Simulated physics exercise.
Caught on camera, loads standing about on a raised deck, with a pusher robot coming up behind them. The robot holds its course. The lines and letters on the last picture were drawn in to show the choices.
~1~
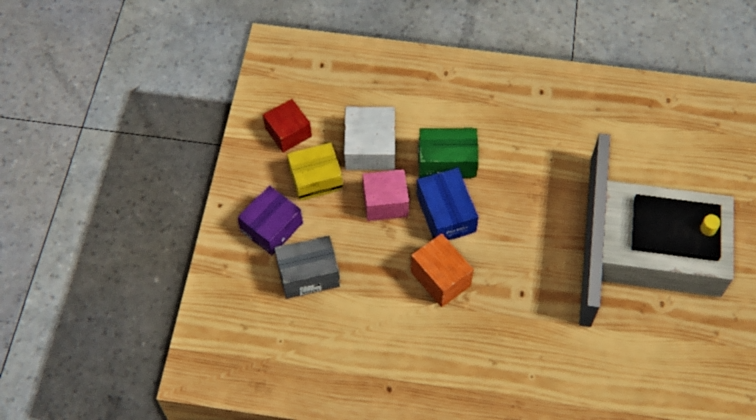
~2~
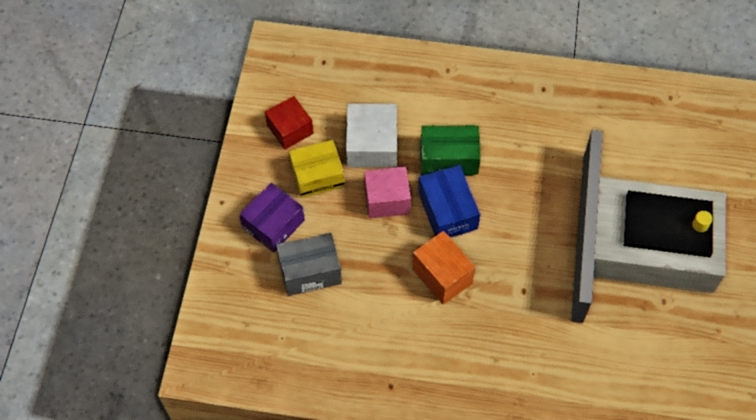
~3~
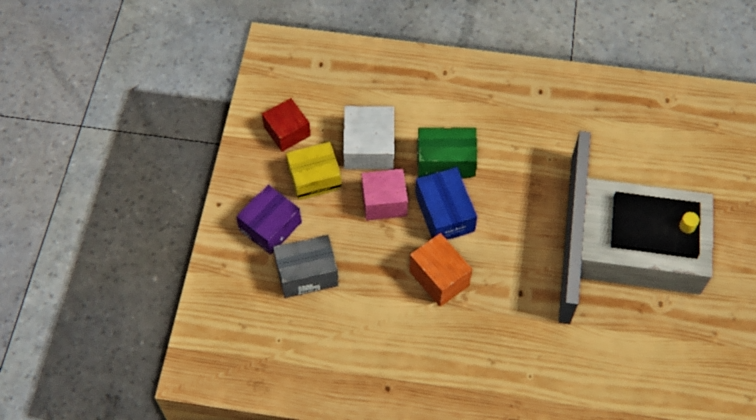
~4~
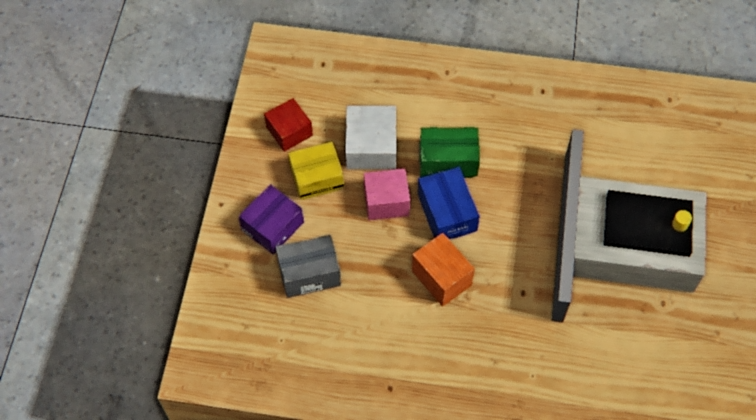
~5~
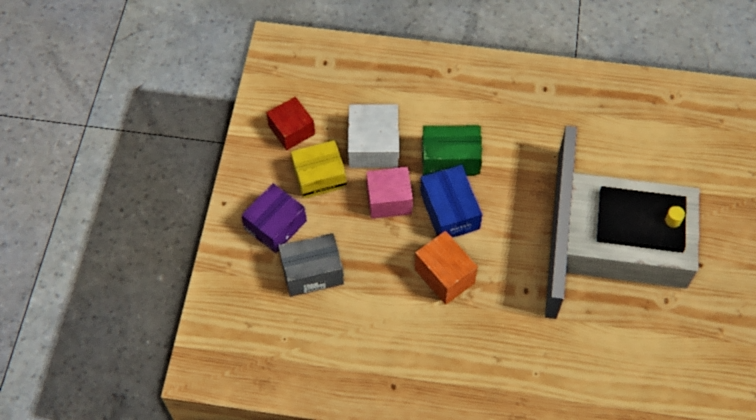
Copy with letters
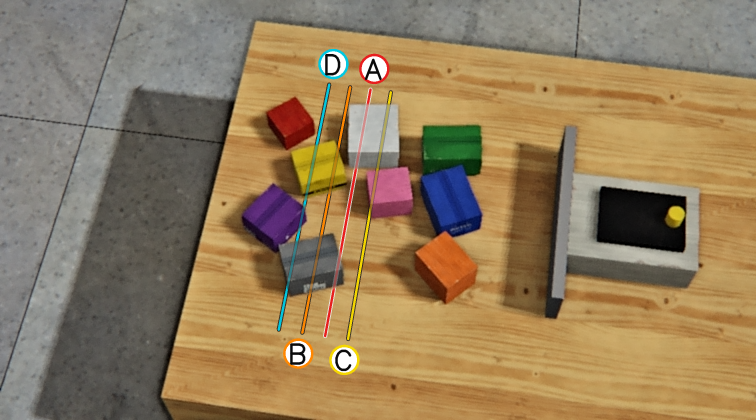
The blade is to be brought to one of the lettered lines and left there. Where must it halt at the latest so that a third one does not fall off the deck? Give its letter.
Up to line D.
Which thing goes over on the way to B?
It is the red crate.
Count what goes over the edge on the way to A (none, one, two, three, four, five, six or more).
By then, none.
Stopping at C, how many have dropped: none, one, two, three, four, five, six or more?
By then, none.
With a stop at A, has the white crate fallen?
By then, no.
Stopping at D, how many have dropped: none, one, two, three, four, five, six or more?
Two.
On the copy, A at (349, 205); B at (328, 203); C at (371, 208); D at (305, 200).
On D. First, robot (541, 205); green parcel (442, 149); orange crate (425, 264).
Then, robot (448, 194); red crate (257, 117); yellow box (275, 164).
Finally, robot (376, 185); yellow box over the edge; red crate over the edge; two fallen.
By contrast, A is within the limit but short; B is within the limit but short; C is within the limit but short.
